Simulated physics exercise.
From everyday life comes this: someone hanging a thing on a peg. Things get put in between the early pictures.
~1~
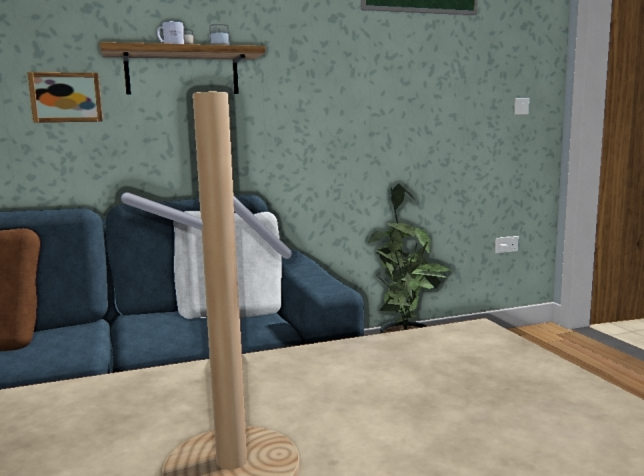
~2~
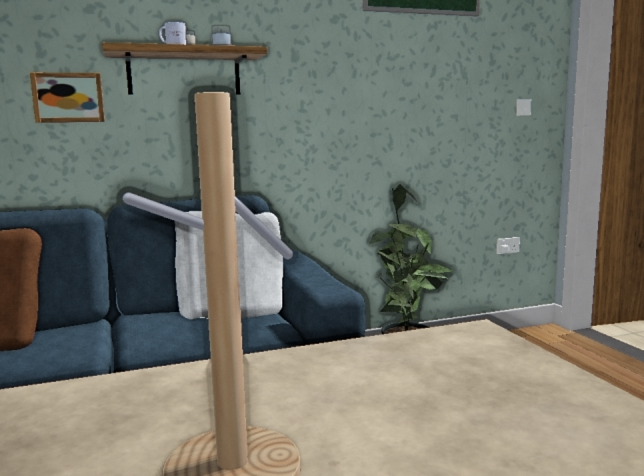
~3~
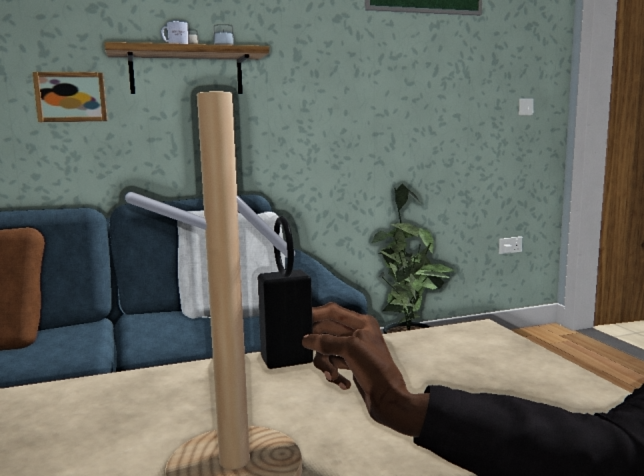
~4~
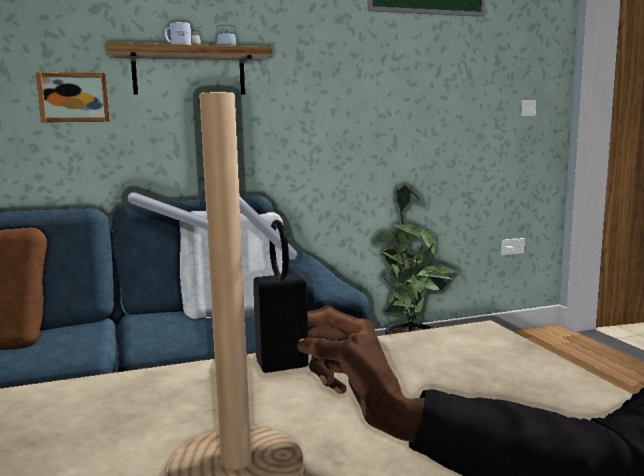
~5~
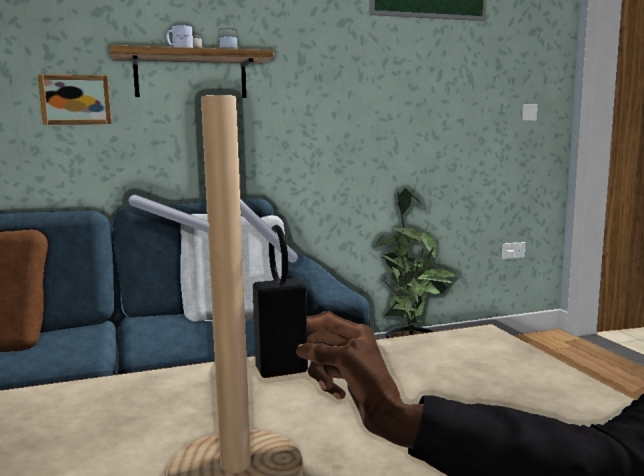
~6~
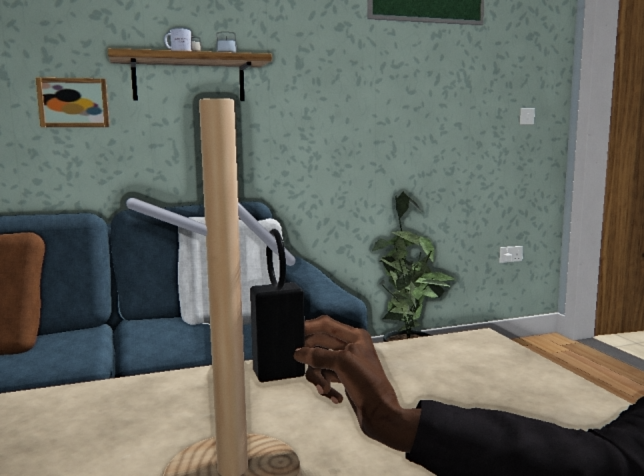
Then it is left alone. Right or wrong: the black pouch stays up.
Wrong.
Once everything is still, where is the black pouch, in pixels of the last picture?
Near (369, 433).
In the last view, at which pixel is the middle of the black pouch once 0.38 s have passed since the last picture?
(361, 417).
Then, 0.16 s later than the last frame, black pouch tilted by 23° near (295, 350).
Then, 0.30 s later than the last frame, black pouch dropping near (333, 390).
Then, 0.38 s later than the last frame, black pouch dropping near (361, 417).
When it is over, the black pouch drops to the table, near (369, 433).
